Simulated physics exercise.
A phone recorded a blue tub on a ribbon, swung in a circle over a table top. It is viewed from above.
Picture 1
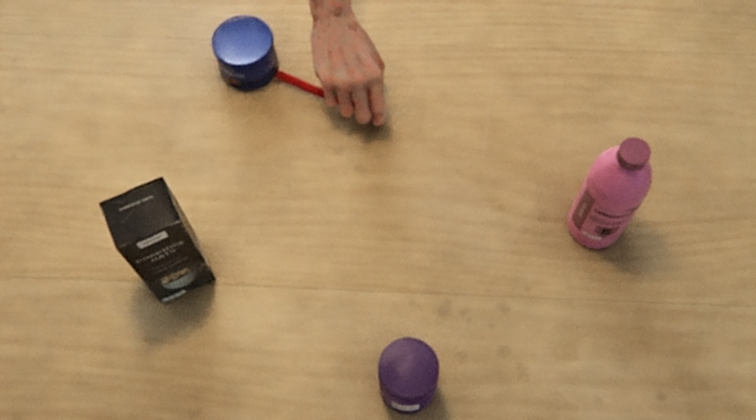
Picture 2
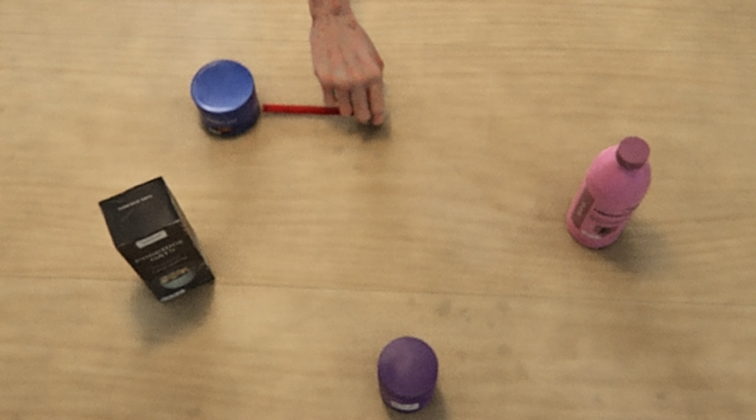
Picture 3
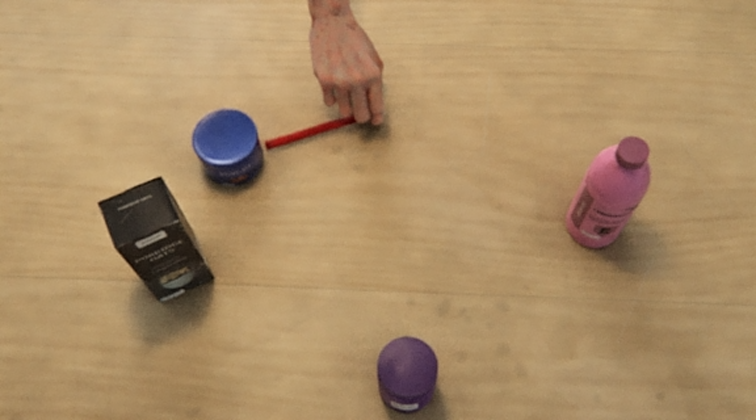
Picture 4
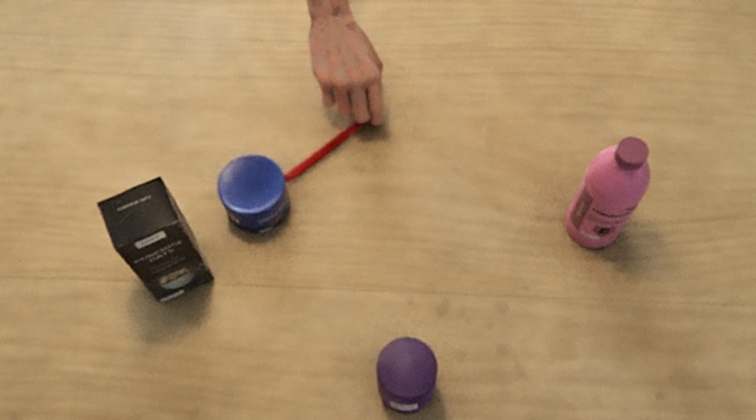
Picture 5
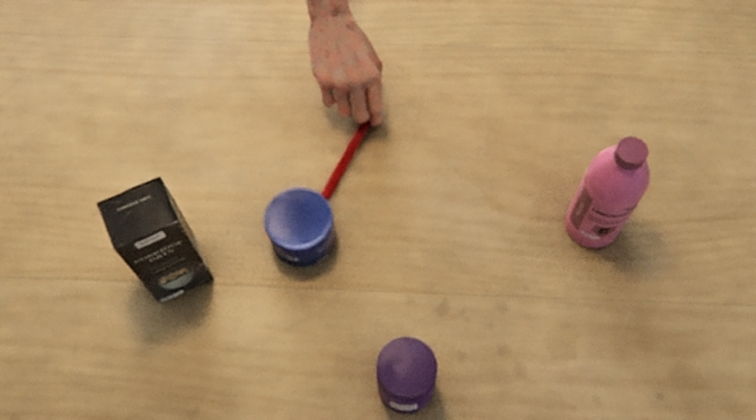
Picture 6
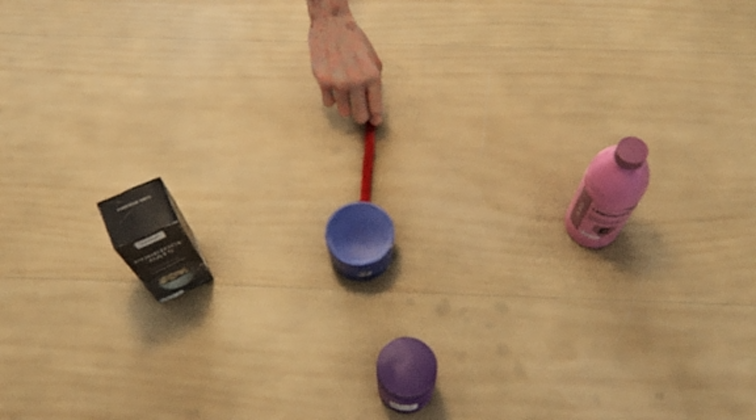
A blue tub on a red ribbon circles over a pale wooden table top, seen from above. A black carton stands at the left, a pink bottle at the right and a purple jar at the bottom, while a hand reaches in from the top, holding the ribbon's end. The tub swings anticlockwise from the upper left, down past the carton, to below the hand, as the other objects stay still.
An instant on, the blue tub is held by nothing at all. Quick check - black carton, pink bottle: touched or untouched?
Black carton: Untouched; pink bottle: Touched.
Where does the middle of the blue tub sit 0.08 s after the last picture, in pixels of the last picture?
It is somewhere near (480, 234).
Then, 0.08 s after the last picture, tub near (480, 235).
Then, 0.20 s after the last picture, tub near (542, 232); pink bottle tapped.
At rest, tub near (542, 233); pink bottle tapped. The black carton stays untouched and the pink bottle gets hit.
